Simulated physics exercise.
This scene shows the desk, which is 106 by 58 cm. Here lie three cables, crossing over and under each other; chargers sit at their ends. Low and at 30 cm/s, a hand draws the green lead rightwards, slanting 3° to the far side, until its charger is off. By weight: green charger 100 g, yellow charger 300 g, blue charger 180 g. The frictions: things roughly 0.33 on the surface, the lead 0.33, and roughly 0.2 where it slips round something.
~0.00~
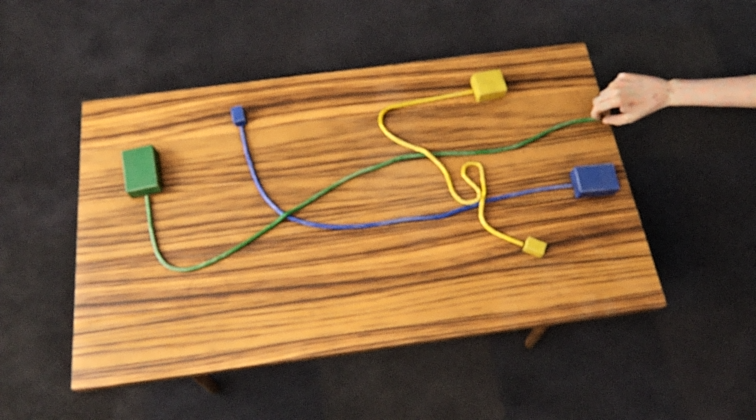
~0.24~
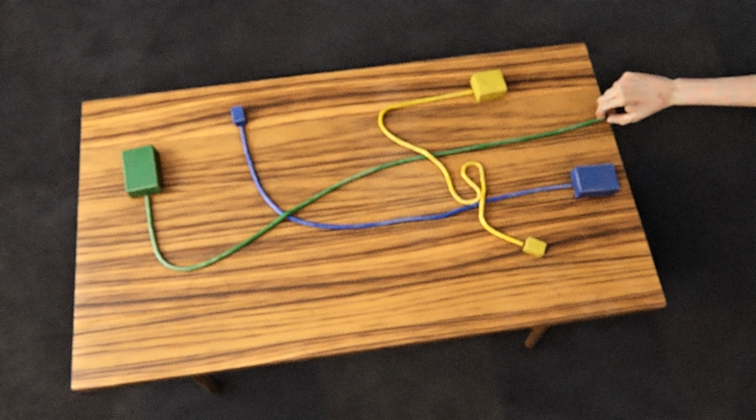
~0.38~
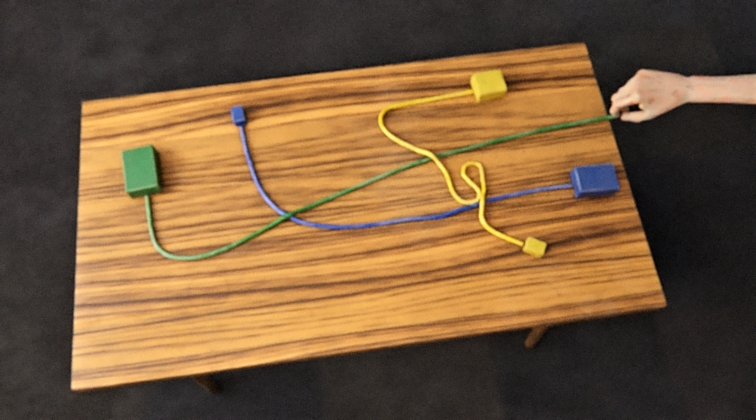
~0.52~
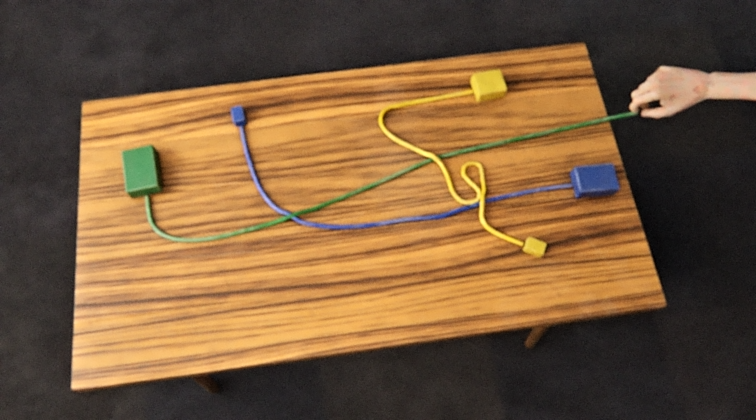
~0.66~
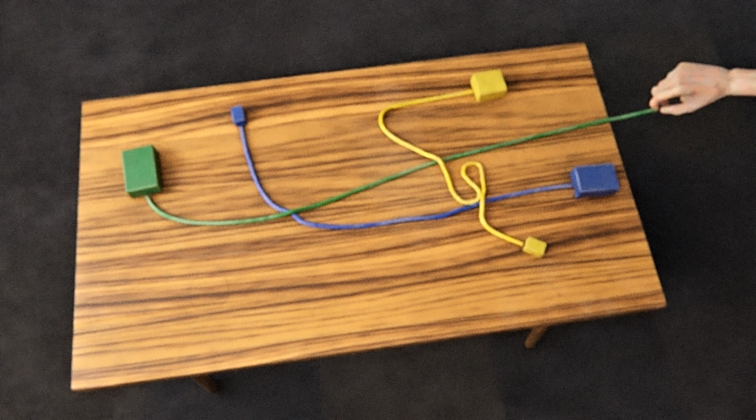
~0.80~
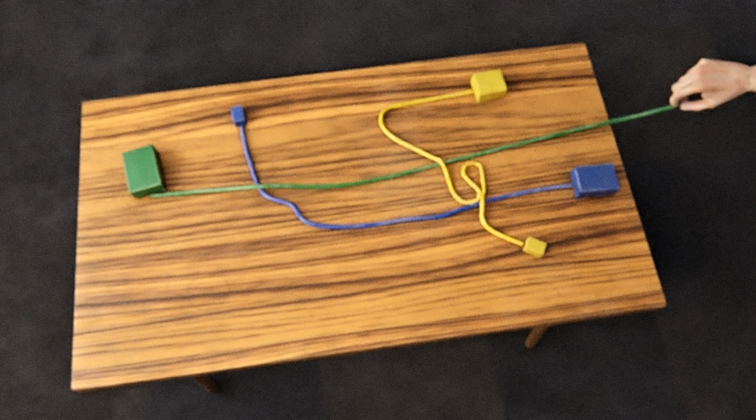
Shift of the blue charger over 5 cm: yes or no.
No.
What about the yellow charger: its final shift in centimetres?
Yellow charger 0 cm.
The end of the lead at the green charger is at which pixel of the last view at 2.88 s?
Near (465, 128).
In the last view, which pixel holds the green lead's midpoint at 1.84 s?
Approximate pixel position: (567, 116).
After 1.8 s, the green lead's tail end at (308, 148); green charger 27 cm off its start.
After 2.9 s, the green lead's tail end at (465, 128); green charger 59 cm off its start.
After 3.9 s, the green lead has left the top; green charger 92 cm off its start at (599, 115).
After 5.0 s, the green lead has left the top; green charger over the edge, yellow plug 1 cm off its start.
After 5.5 s, the green lead has left the top; blue charger 0 cm off its start at (597, 177), green charger over the edge, yellow plug 1 cm off its start at (540, 241).
